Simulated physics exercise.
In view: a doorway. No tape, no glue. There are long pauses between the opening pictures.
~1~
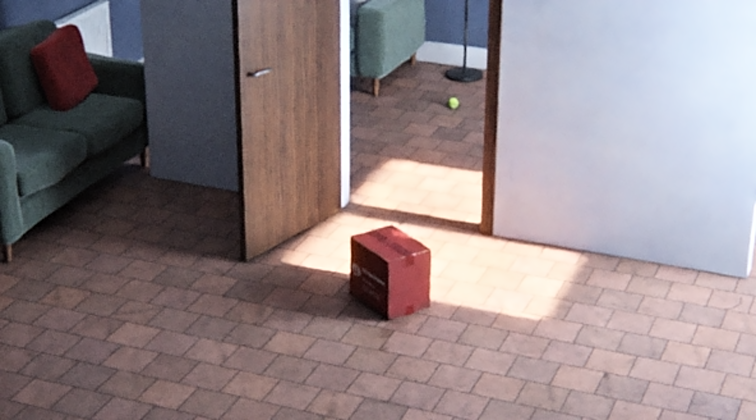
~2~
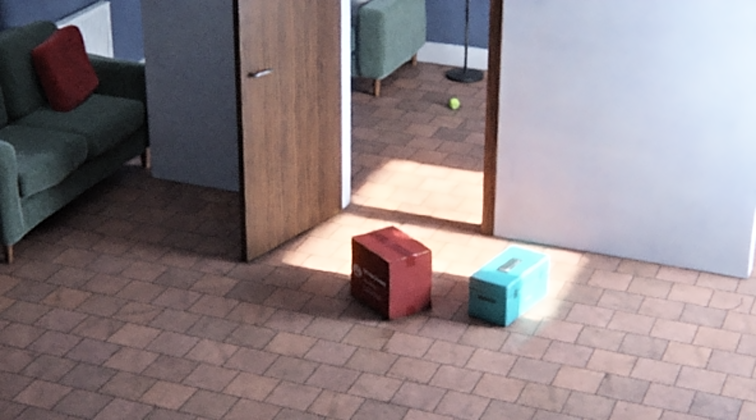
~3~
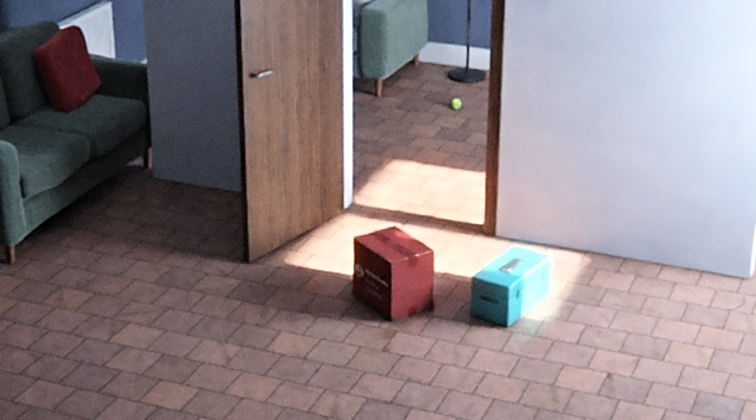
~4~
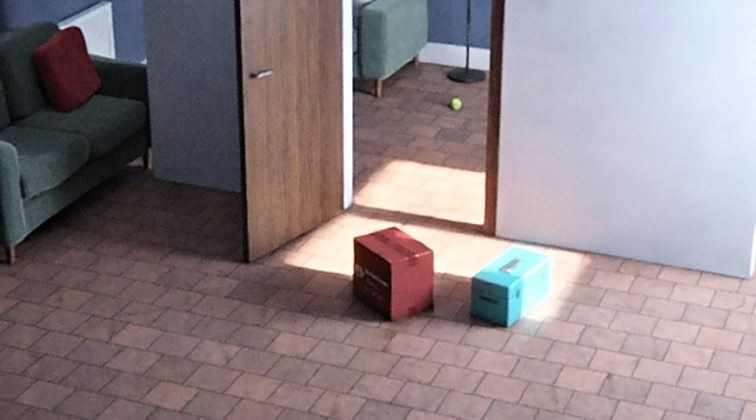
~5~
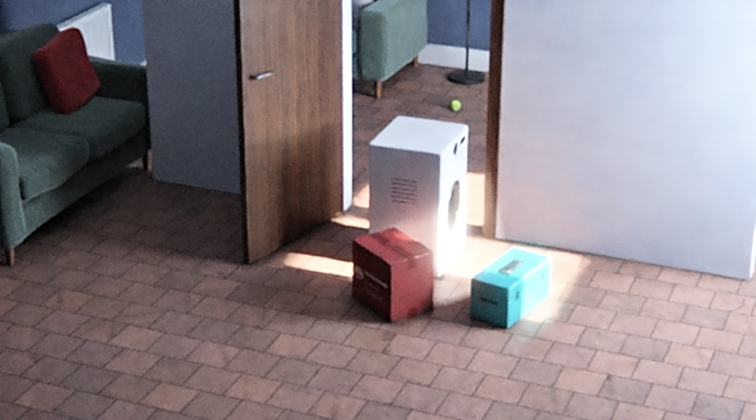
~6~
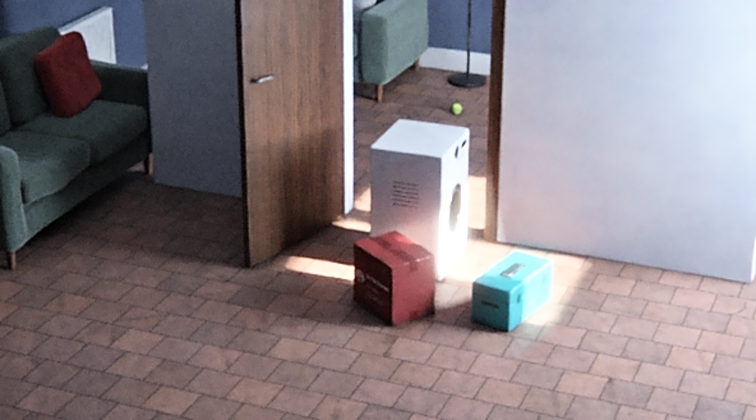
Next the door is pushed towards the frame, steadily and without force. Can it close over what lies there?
In the end the door is blocked.
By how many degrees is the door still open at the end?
Some 55° open.
Then, 0.50 s on from there, open by 92°.
Then, 0.80 s on from there, open by 75°.
Then, 1.10 s on from there, open by 57°.
In the end, open by 55°; all 3 unmoved. At the end, from the last picture's camera, white appliance near (423, 198).
